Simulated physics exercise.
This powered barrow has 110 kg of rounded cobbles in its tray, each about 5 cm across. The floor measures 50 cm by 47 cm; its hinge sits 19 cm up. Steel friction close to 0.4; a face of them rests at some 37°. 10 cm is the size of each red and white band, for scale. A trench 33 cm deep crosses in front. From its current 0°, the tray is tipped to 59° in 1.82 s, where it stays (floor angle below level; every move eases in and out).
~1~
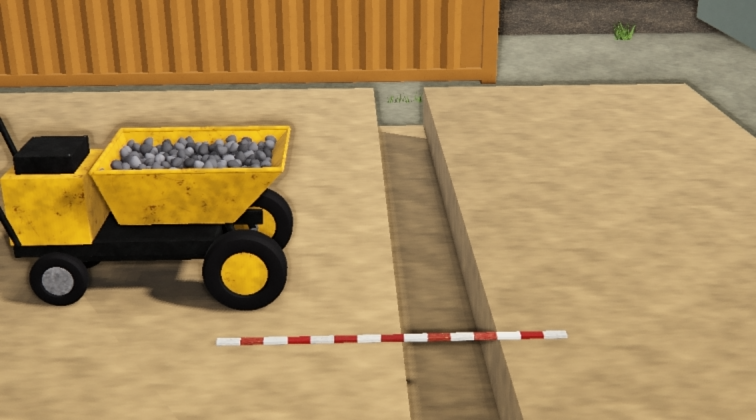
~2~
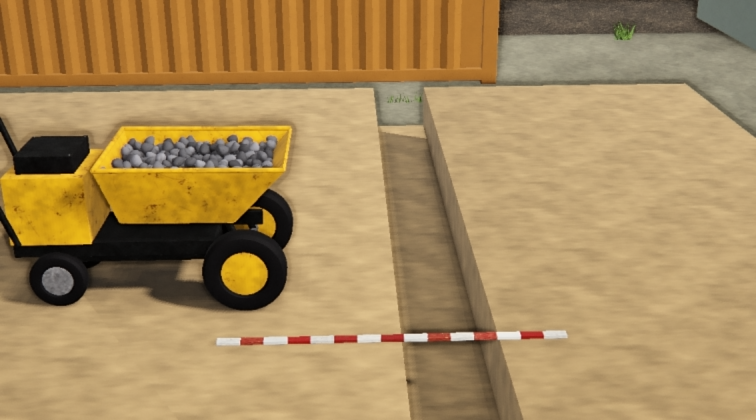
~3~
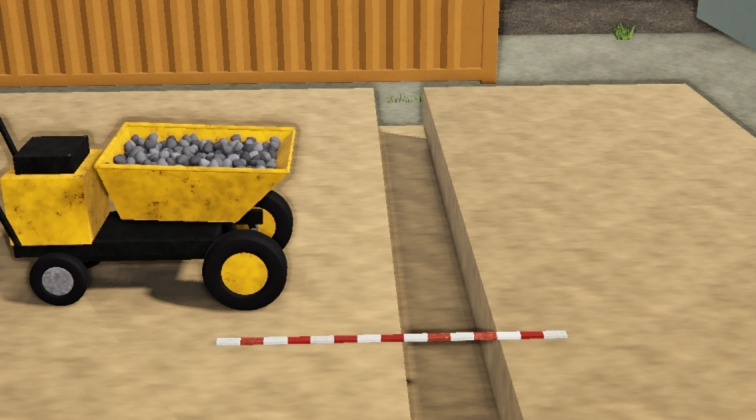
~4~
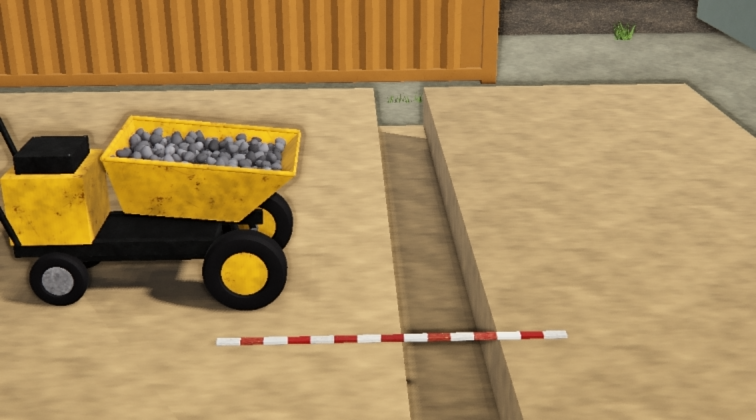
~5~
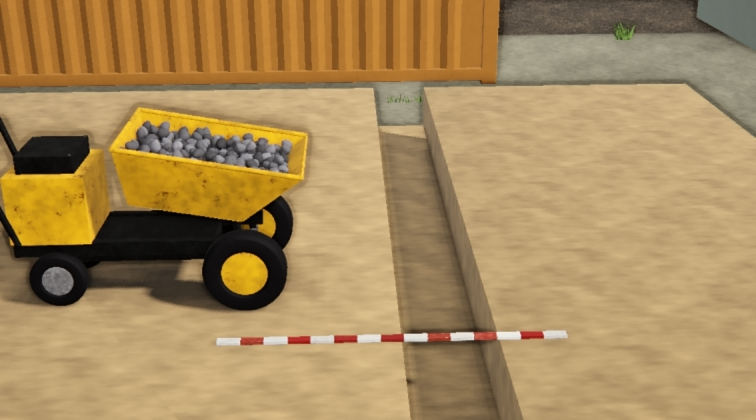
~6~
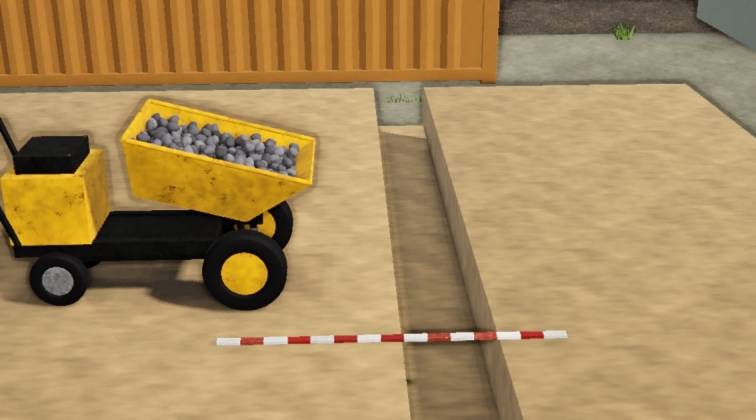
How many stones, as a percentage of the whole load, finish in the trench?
Roughly 65 per cent of the load ends up in the trench.
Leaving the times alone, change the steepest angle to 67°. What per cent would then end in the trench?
With that change, near 85 per cent.
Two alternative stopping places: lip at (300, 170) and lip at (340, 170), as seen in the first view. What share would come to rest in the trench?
Around 85% for the first place and 90% for the second.
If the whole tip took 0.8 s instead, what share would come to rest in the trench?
With that timing, about 70 per cent.
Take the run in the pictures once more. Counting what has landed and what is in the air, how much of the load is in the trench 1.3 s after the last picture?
By that moment, roughly 10 per cent of the load.
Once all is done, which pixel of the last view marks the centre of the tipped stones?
Roughly (419, 326), I'd say.
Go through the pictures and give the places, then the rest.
The tray is at 0°, its lip at (282, 170); the top of the load is at (218, 148), in the first frame.
The tray is at 1°, its lip at (284, 170); the top of the load is at (196, 149), in the second frame.
The tray is at 3°, its lip at (288, 172); the top of the load is at (184, 148), in the third frame.
The tray is at 6°, its lip at (294, 175); the top of the load is at (155, 139), in the fourth frame.
Lip at (302, 179), floor tilted 10°, highest stones at (156, 132), in the fifth frame.
Lip at (311, 184), floor tilted 15°, highest stones at (160, 126), in the sixth frame.
Then, 0.8 s after the last picture the floor is at 50°, 100 % in the tray; the foremost stones are at (343, 207).
Then, 1.3 s after the last picture the floor is at 59°, 75 % in the tray, 14 % short of the trench, 11 % in the trench; the foremost stones are at (440, 320).
Then, 1.7 s after the last picture the floor is at 59°, 47 % in the tray, 19 % short of the trench, 33 % in the trench; the foremost stones are at (478, 348).
Then, 3.6 s after the last picture the floor is at 59°, 10 % in the tray, 25 % short of the trench, 65 % in the trench; the foremost stones are at (474, 325).
